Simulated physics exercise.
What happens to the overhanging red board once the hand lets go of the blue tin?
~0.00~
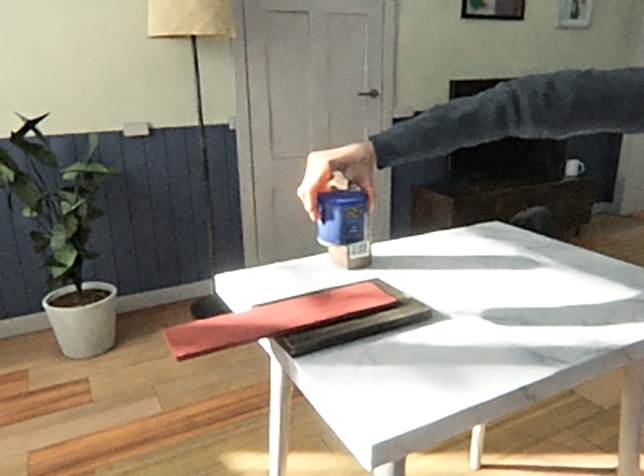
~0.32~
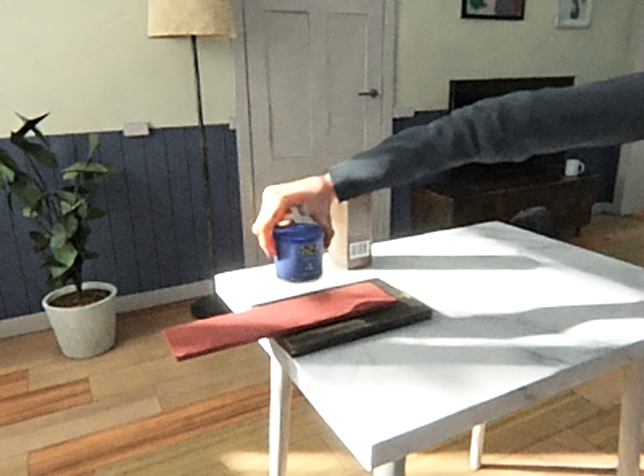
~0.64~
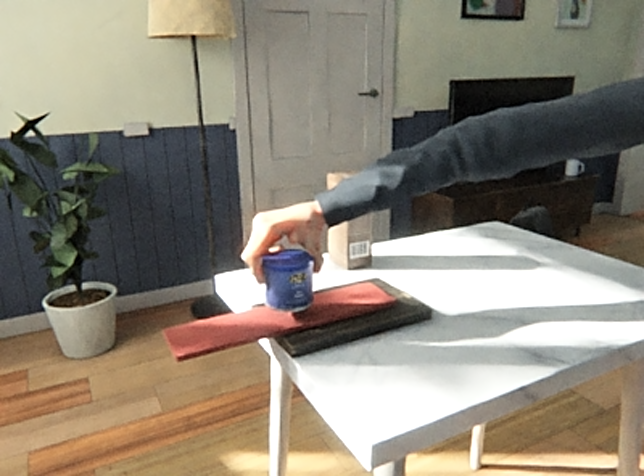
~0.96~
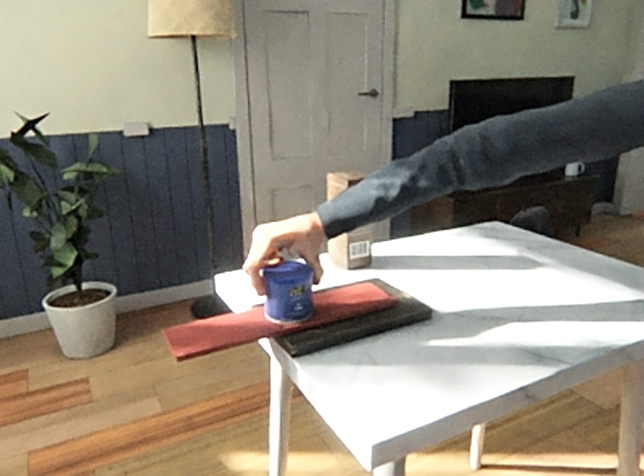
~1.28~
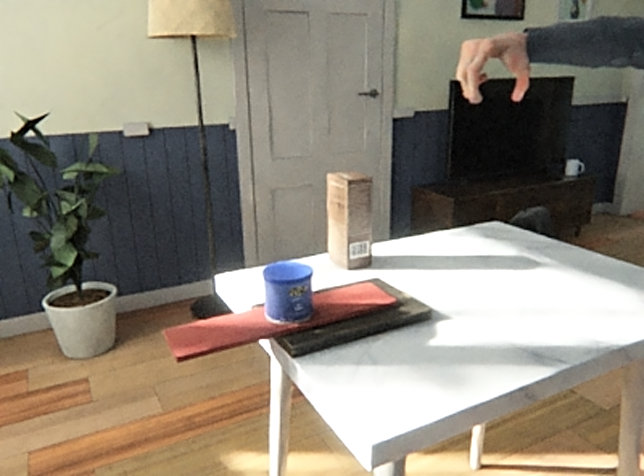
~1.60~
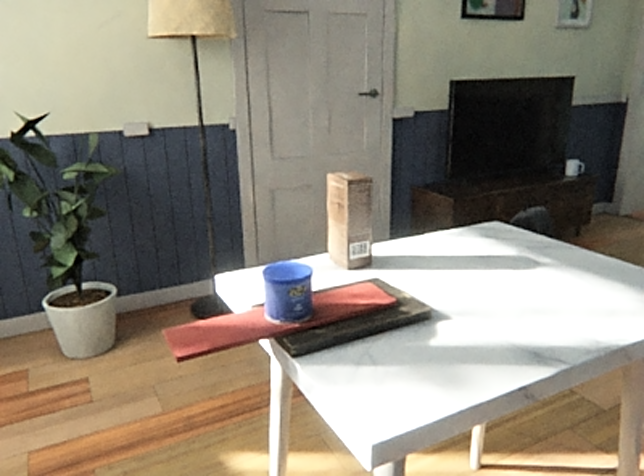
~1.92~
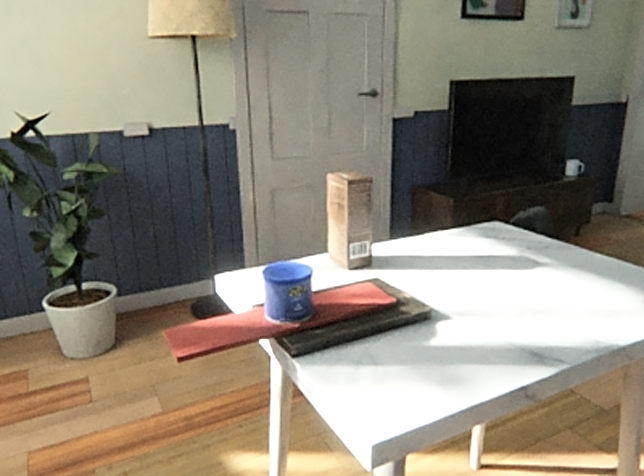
The red board stays on the table, still jutting over the edge with the blue tin standing on it.
